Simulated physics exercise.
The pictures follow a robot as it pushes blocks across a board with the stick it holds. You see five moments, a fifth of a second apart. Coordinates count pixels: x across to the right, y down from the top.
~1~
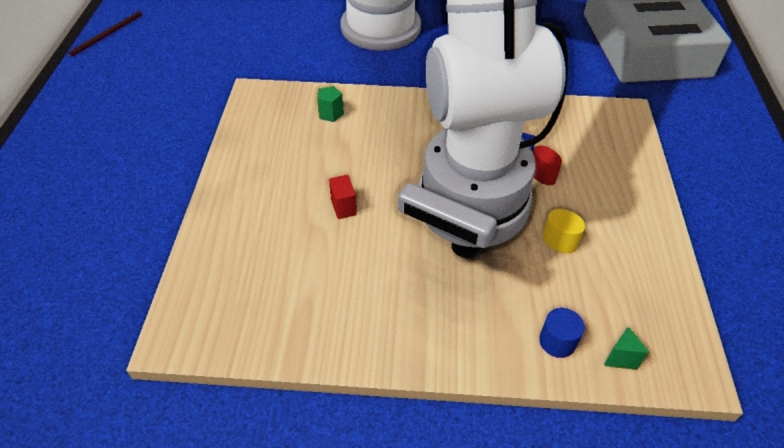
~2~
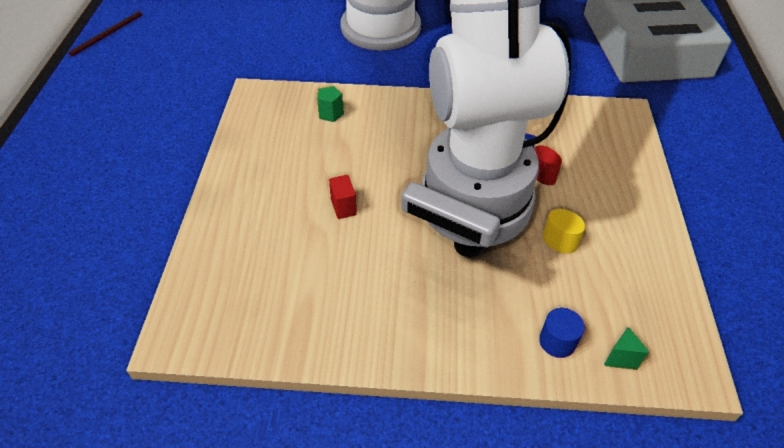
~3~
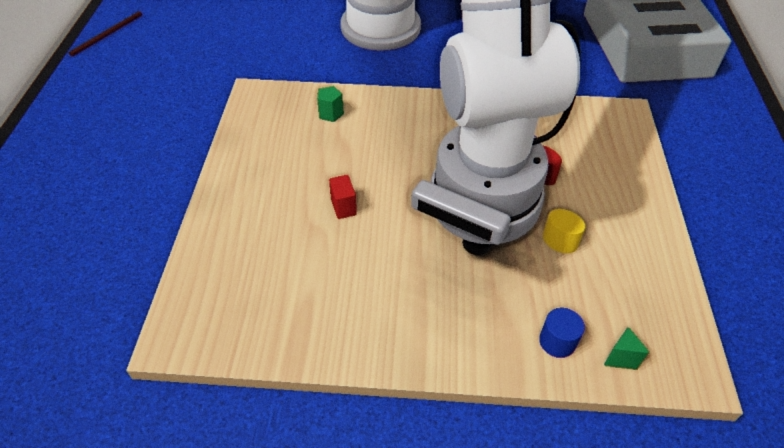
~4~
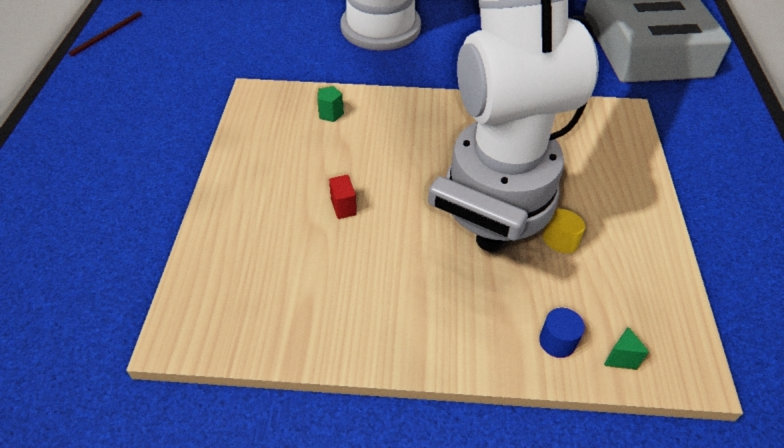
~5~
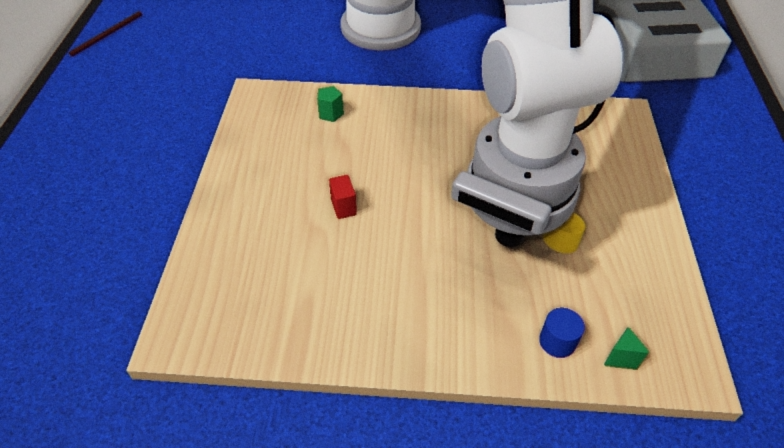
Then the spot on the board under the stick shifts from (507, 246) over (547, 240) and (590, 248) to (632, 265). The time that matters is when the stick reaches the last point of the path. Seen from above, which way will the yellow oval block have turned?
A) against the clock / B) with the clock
The answer is A.
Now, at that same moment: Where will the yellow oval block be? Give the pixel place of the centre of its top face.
The yellow oval block ends near (667, 232).
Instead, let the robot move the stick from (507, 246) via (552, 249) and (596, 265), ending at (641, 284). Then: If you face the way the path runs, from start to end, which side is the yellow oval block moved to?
So, looking from the first point of the path to the last, the yellow oval block moves leftwards.
The first path, step by step. One third of the way, stick at (551, 231); yellow oval block at (586, 220).
Two thirds of the way, stick at (595, 239); yellow oval block at (631, 227).
At the end, stick at (637, 256); yellow oval block at (667, 232), turned 45° anticlockwise.
